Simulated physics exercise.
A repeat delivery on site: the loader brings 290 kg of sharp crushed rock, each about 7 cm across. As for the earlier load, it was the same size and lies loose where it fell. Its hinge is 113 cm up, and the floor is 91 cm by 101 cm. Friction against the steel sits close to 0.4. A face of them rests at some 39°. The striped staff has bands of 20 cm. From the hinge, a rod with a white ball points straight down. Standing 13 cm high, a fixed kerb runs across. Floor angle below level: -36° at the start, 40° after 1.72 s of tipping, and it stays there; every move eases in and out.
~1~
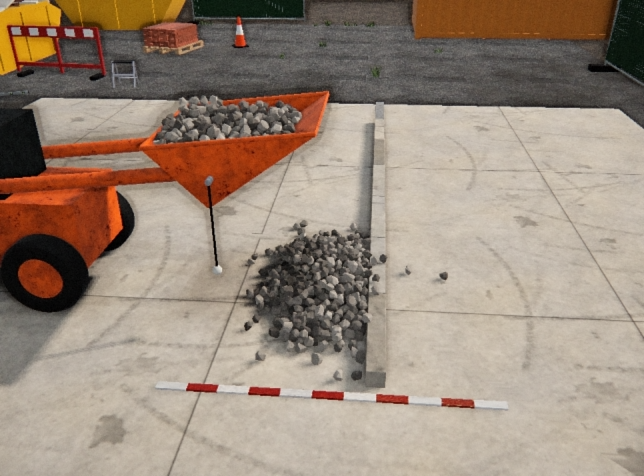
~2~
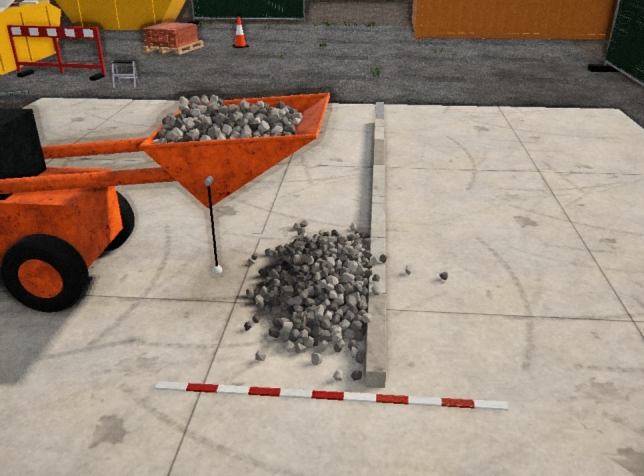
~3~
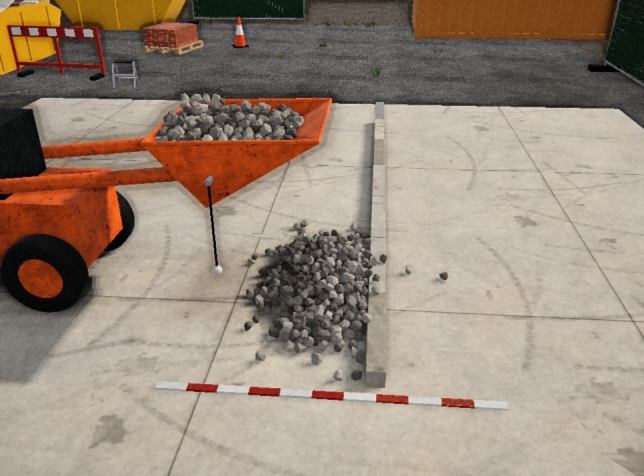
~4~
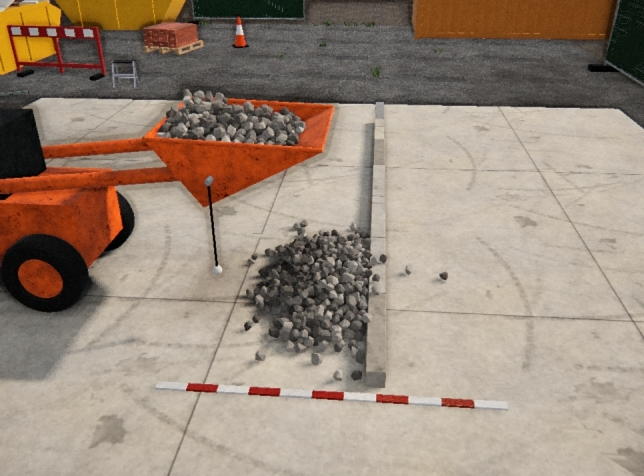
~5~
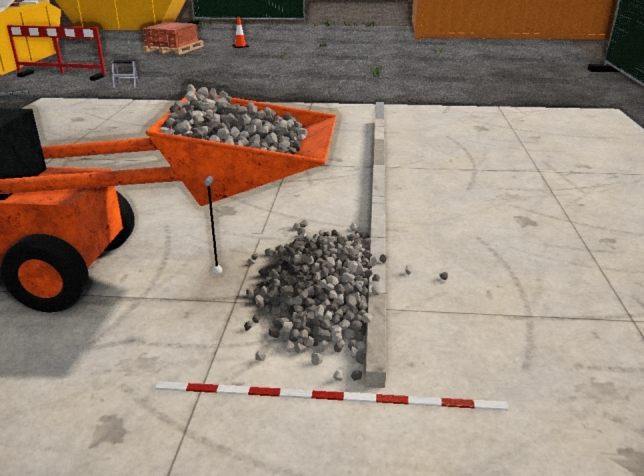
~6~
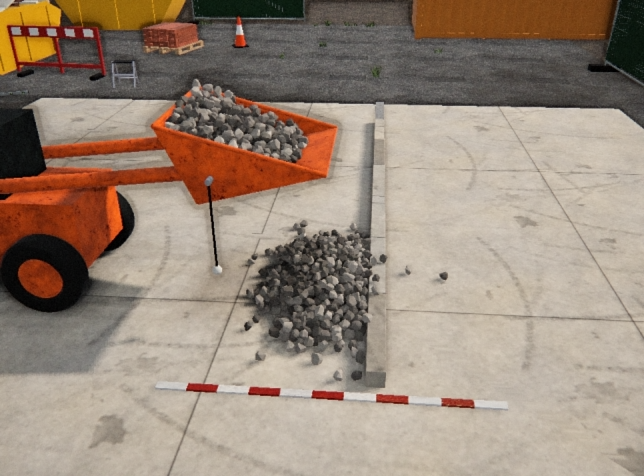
The footage shows an orange loader holding a bucket of grey stones above a loose pile beside a low kerb; the bucket slowly tilts forward, its right lip lowering, while the stones stay inside and the pile remains still.
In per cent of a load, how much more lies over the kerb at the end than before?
Some 15 per cent more.
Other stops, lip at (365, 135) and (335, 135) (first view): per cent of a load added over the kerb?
First place: Roughly 55 %; second place: Roughly 30 %.
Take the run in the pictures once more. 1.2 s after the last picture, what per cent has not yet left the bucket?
It keeps some 45 percent of its load.
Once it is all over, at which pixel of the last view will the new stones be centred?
They end up centred around (337, 266).
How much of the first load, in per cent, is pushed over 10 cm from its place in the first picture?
The answer is about 5 per cent.
Then, 0.7 s after the last picture the floor is at 28°; in per cent of one load, 100 in the bucket, 100 on this side of the kerb; the foremost stones are at (388, 277).
Then, 1.2 s after the last picture the floor is at 40°; in per cent of one load, 47 in the bucket, 153 on this side of the kerb; the foremost stones are at (388, 277).
Then, 1.6 s after the last picture the floor is at 40°; in per cent of one load, 10 in the bucket, 184 on this side of the kerb, 6 over the kerb; the foremost stones are at (424, 285).
Then, 4.1 s after the last picture the floor is at 40°; in per cent of one load, 0 in the bucket, 185 on this side of the kerb, 15 over the kerb; the foremost stones are at (454, 272). Net gain over the kerb, 15.
